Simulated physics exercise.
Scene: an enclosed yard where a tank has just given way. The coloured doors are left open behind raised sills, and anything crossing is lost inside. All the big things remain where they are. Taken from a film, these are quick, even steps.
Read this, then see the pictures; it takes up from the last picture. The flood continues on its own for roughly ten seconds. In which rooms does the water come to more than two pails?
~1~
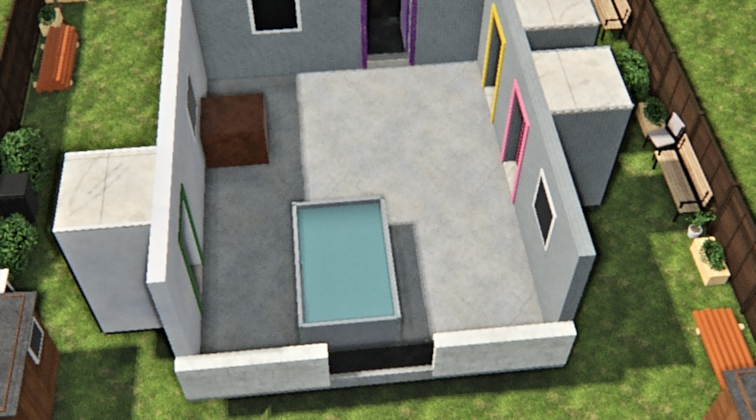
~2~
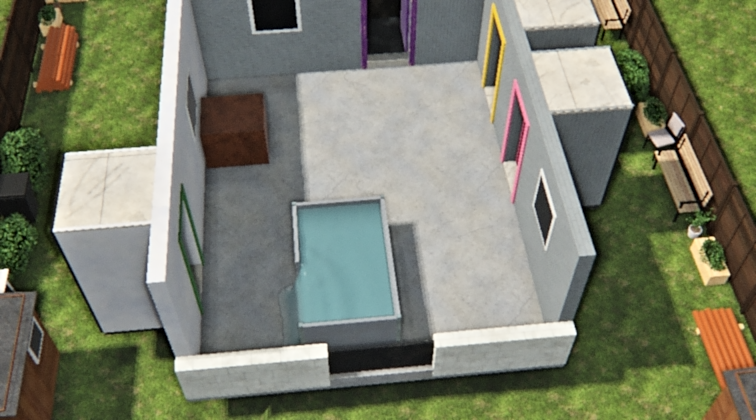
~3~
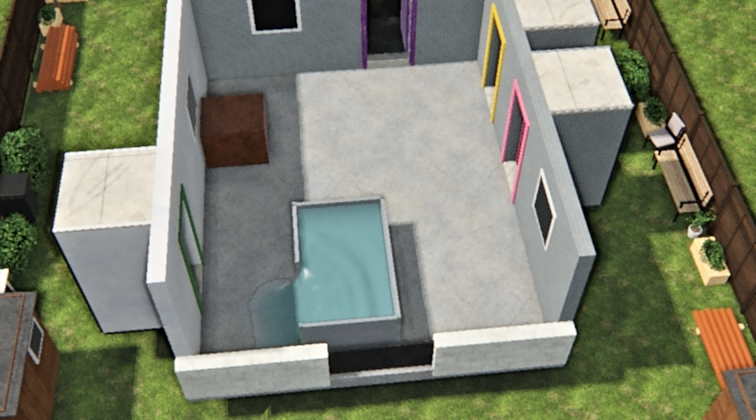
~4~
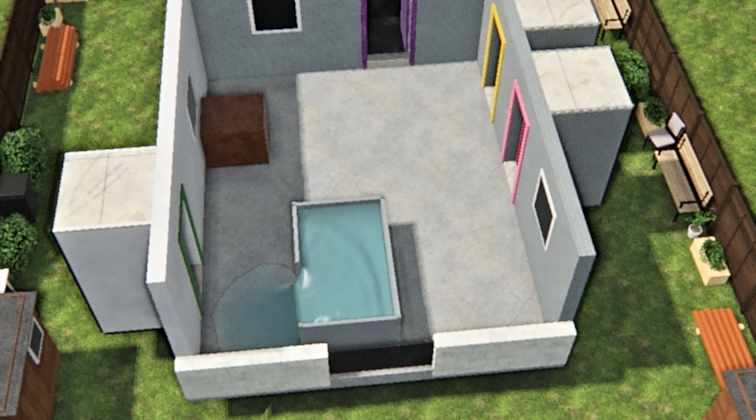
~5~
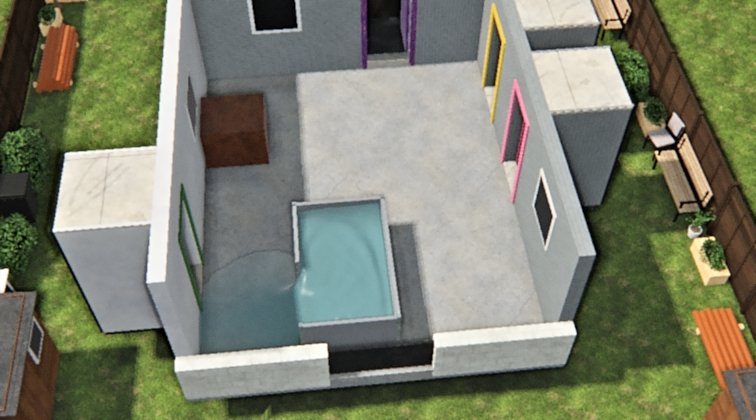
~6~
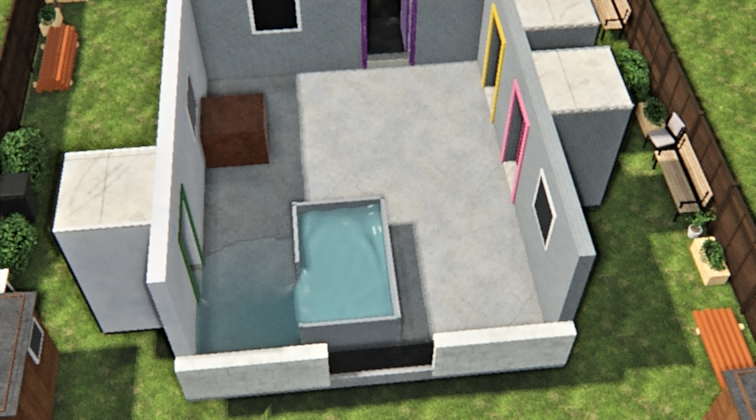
Behind the green door, more than two pails; behind the purple door, two pails or fewer; behind the yellow door, more than two pails; behind the pink door, more than two pails.
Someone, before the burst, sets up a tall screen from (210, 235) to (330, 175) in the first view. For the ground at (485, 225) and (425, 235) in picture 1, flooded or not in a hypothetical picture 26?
Result, in order: Bone-dry / bone-dry.
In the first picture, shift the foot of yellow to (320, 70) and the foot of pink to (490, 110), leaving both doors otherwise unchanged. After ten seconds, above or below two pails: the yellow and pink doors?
Result: Yellow stays unflooded, pink gets flooded.
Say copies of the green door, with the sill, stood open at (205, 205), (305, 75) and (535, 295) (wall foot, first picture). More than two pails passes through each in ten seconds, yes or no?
Note: Door one overshoots; door two undershoots; door three undershoots.
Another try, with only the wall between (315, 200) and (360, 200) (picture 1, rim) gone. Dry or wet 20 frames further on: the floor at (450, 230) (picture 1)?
Answer: Clear.
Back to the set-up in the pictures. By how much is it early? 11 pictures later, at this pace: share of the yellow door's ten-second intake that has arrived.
It comes to around 0 percent of the ten-second total.
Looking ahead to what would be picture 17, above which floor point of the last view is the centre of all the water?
Near pixel (291, 300).
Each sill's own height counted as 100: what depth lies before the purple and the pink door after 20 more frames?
About 0 and 0 %.
A moment on, water covers 10 % of the floor; the green door over two buckets in, the purple door not reached, the yellow door not reached, the pink door not reached.
Next, water covers 20 % of the floor; the green door far over two buckets in, the purple door not reached, the yellow door not reached, the pink door not reached.
Then, water covers 40 % of the floor; the green door far over two buckets in, the purple door not reached, the yellow door not reached, the pink door not reached.
Later, water covers 85 % of the floor; the green door far over two buckets in, the purple door wet at the sill, nothing in, the yellow door under two buckets in, the pink door under two buckets in.
In the end, water covers 95 % of the floor; the green door far over two buckets in, the purple door wet at the sill, nothing in, the yellow door over two buckets in, the pink door over two buckets in.
